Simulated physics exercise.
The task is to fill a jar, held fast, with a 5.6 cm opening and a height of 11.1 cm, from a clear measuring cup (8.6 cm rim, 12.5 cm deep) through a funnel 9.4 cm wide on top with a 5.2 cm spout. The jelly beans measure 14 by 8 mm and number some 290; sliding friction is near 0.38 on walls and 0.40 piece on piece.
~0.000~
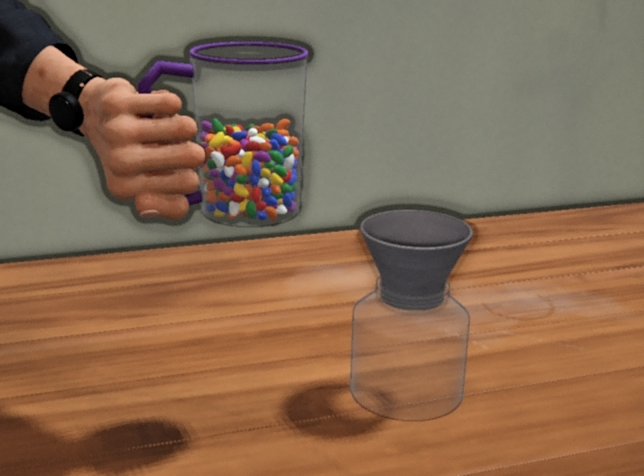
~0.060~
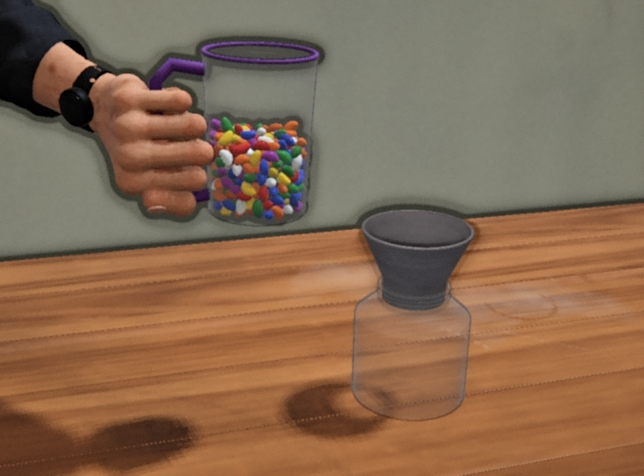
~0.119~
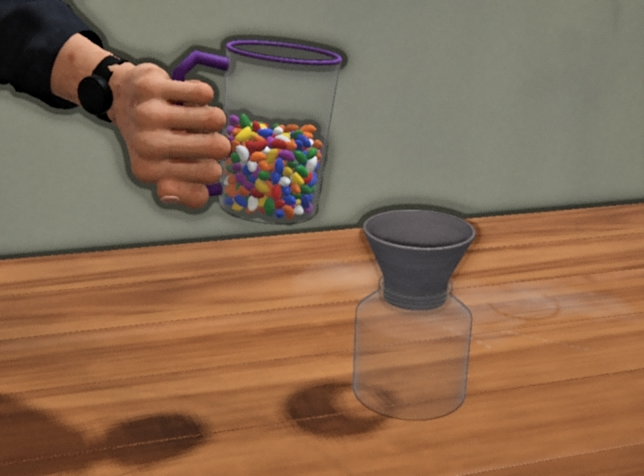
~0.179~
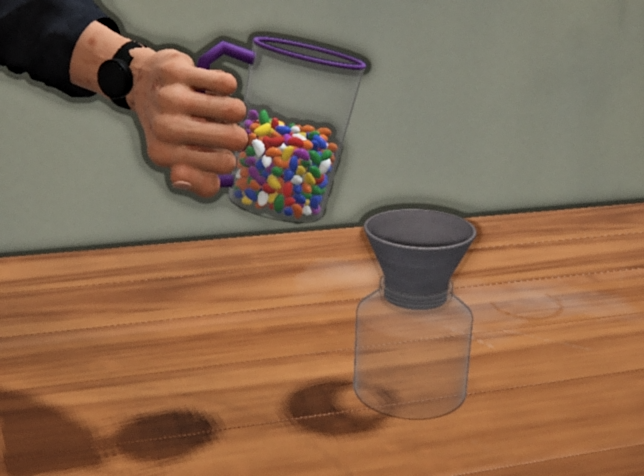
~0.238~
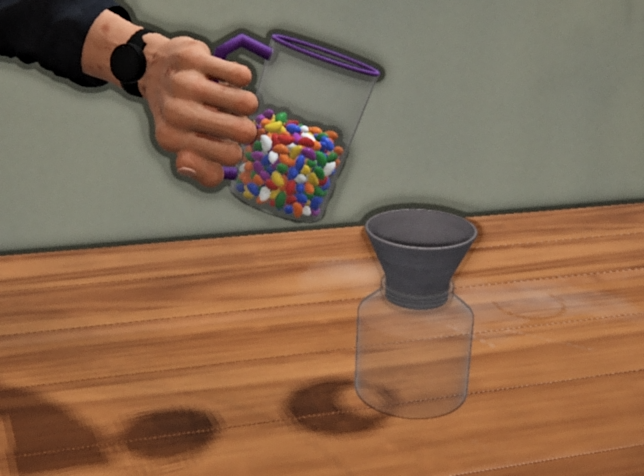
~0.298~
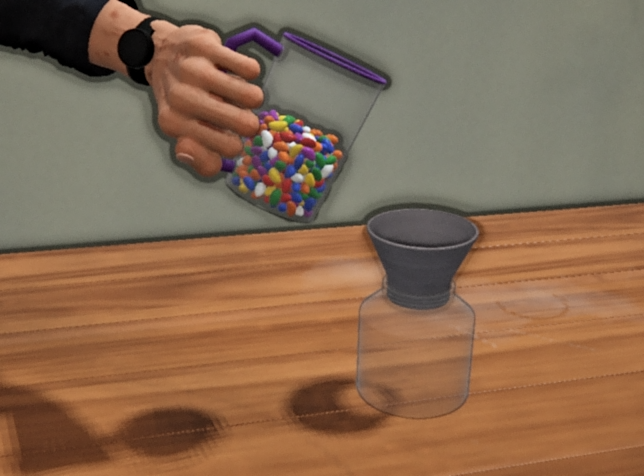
At first, a hand wearing a dark watch holds a clear, purple-rimmed measuring cup of colourful jelly beans upright, above and left of a funnel set in a clear, empty jar. The hand carries the cup rightward while tilting it progressively to the right, and the beans stay inside.
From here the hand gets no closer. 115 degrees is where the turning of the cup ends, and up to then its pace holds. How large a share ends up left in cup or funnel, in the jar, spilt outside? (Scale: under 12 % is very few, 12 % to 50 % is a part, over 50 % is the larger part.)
Still above very few, jar the larger part, spilt a part.
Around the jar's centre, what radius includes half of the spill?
About 18 centimetres.
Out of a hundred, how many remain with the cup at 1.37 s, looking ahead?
50 per cent.
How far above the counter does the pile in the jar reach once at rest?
I'd say close to 4.0 centimetres.
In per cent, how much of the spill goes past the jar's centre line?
20 %.
After 0.71 s, tilt 68 degrees; the cup holds 100 %, the jar 0 %.
After 0.99 s, tilt 98 degrees; the cup holds 100 %, the jar 0 %.
Then, at 1.37 s, tilt 115 degrees; the cup holds 50 %, the jar 10 %.
At rest (3.2 s), still above 0 %, jar 70 %, spilt 30 %.
